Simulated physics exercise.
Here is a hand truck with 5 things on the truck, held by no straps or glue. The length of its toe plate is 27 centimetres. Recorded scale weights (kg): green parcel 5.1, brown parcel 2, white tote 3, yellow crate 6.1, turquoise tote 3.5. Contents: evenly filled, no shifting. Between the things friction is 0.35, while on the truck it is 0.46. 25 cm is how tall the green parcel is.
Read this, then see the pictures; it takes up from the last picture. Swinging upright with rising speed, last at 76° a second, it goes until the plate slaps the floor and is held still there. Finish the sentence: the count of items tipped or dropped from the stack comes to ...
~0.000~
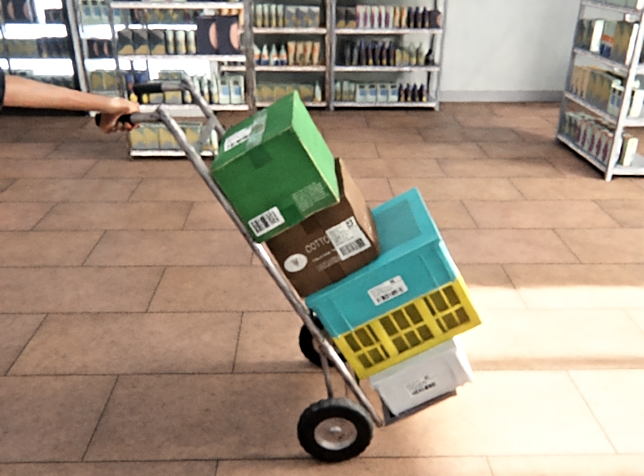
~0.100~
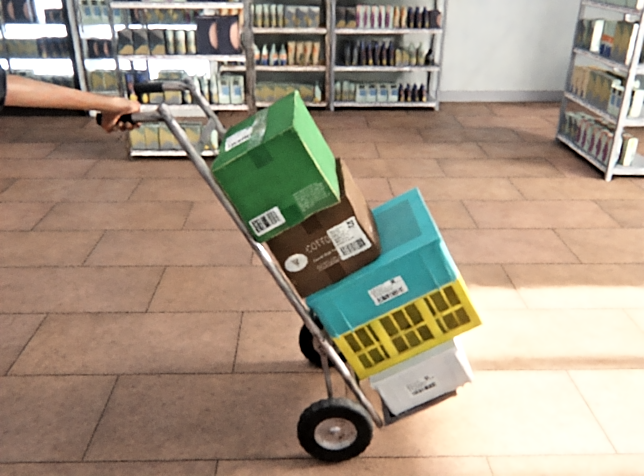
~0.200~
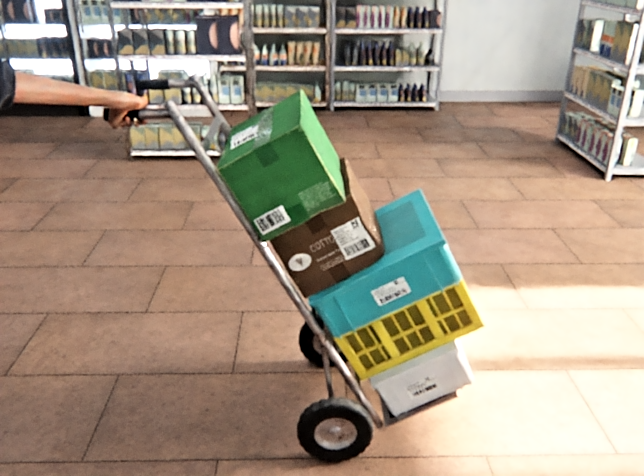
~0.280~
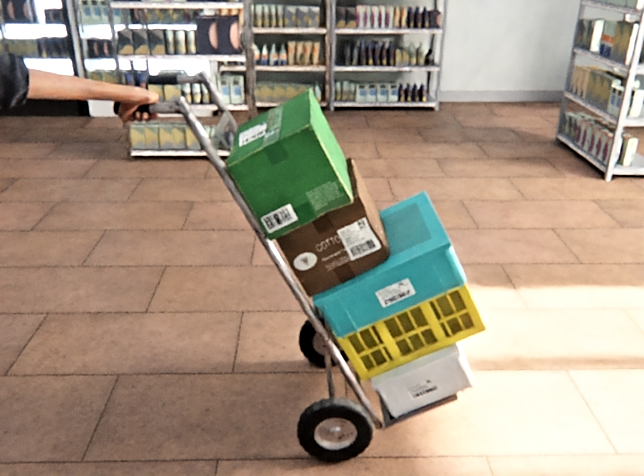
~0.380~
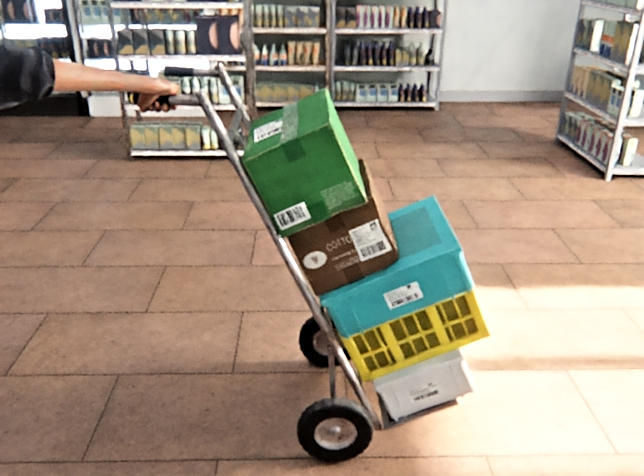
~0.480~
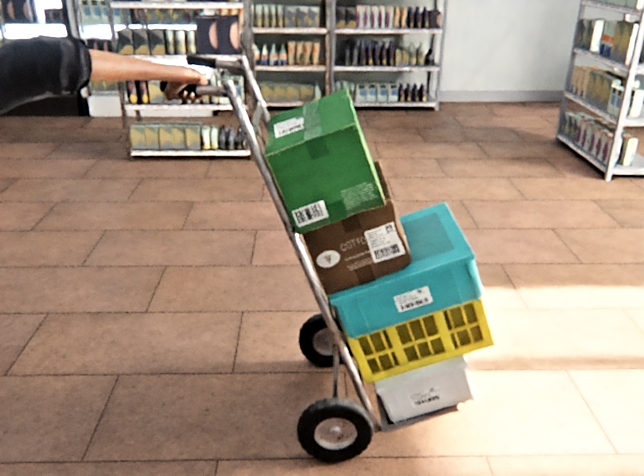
The count of items tipped or gone comes to at least three.
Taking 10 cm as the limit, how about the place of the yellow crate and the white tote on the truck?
Here the yellow crate moves off, and the white tote is left in place.
Around 1.48 s, truck upright; green parcel tipped 24° against what carries it near (552, 172); brown parcel tipped 24° against what carries it near (510, 238); turquoise tote tipped 24° against what carries it.
Around 1.98 s, truck upright; green parcel, brown parcel and turquoise tote now dropped from the stack; yellow crate tipped 54° against what carries it; white tote tipped 56° against what carries it.
Finally (3.3 s), dropped from the stack, green parcel, brown parcel and turquoise tote; on their side or leaning hard on the truck, yellow crate; the last one still in place (within 10 cm).
